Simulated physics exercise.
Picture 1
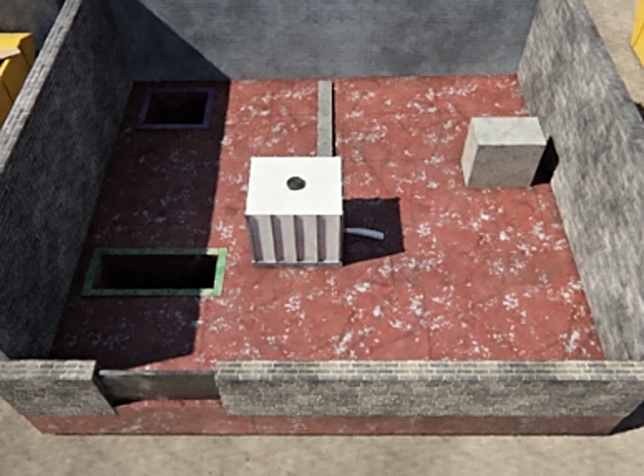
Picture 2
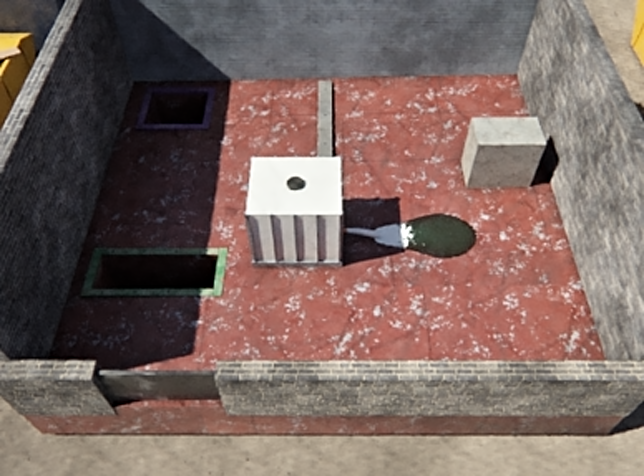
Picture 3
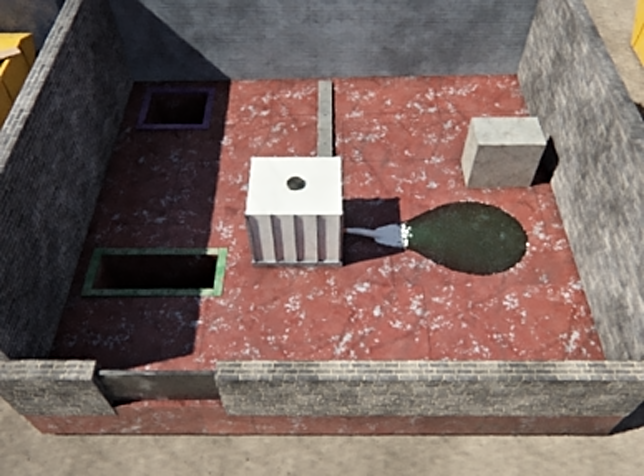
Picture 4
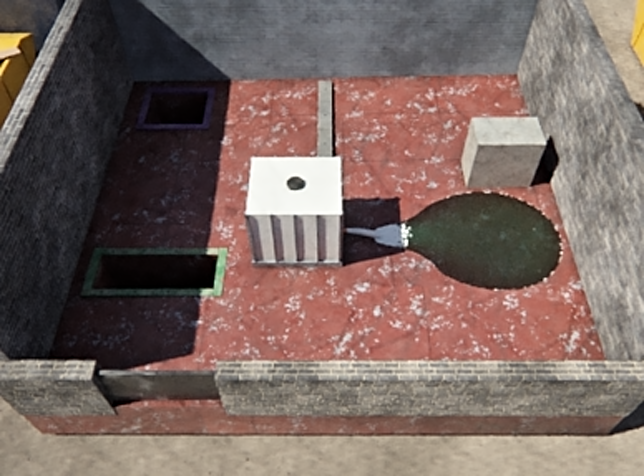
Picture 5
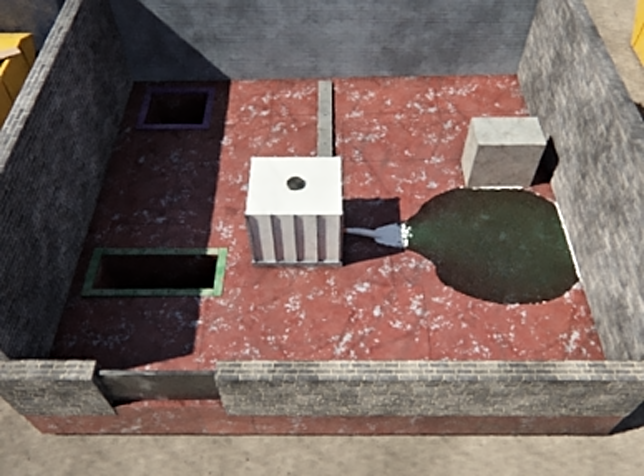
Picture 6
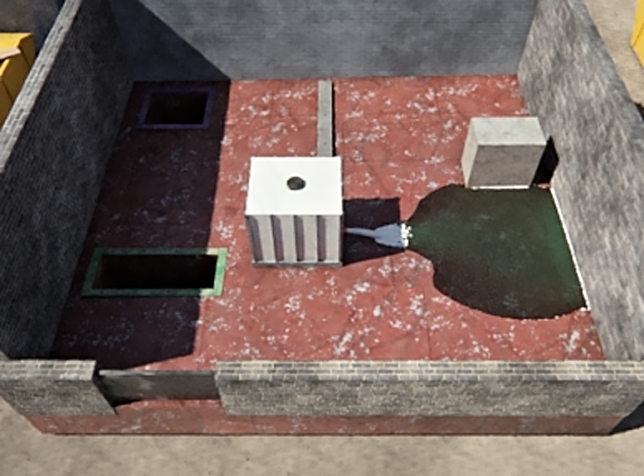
On a walled red floor with two open pits at the left, a short stream starts from a spout low on a white container. Dark green liquid pools to the right, widens quickly into an oval, then reaches the right wall and spreads along it towards the near side.
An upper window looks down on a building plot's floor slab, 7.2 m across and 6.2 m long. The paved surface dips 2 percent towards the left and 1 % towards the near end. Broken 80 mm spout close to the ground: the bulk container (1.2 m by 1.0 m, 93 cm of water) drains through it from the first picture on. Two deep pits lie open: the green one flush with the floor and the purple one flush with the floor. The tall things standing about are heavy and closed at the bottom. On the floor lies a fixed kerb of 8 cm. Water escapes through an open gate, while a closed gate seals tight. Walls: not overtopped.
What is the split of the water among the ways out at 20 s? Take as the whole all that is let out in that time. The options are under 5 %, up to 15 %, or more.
Gate opening, not even 5 %; green pit, under 5 %; purple pit, under 5 %.
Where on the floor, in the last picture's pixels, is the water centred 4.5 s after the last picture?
Centre of water: Approx. (503, 266).
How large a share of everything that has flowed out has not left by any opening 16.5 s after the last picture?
98 %.
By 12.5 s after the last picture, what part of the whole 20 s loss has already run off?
Around 0 percent by that point.
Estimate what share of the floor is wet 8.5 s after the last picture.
Roughly 30 percent.
Then, 1.5 s after the last picture water covers 15 % of the floor and is deepest (3 cm) near (541, 237); gone so far, the gate opening 0 %, the green pit 0 %, the purple pit 0 %.
Then, 4.5 s after the last picture water covers 20 % of the floor and is deepest (3 cm) near (531, 246); gone so far, the gate opening 0 %, the green pit 0 %, the purple pit 0 %.
Then, 8.5 s after the last picture water covers 30 % of the floor and is deepest (4 cm) near (383, 239); gone so far, the gate opening 0 %, the green pit 0 %, the purple pit 0 %.
Then, 12.5 s after the last picture water covers 40 % of the floor and is deepest (4 cm) near (40, 389); gone so far, the gate opening 0 %, the green pit 0 %, the purple pit 0 %.
Then, 16.5 s after the last picture water covers 45 % of the floor and is deepest (6 cm) near (40, 389); gone so far, the gate opening 0 %, the green pit 2 %, the purple pit 0 %.
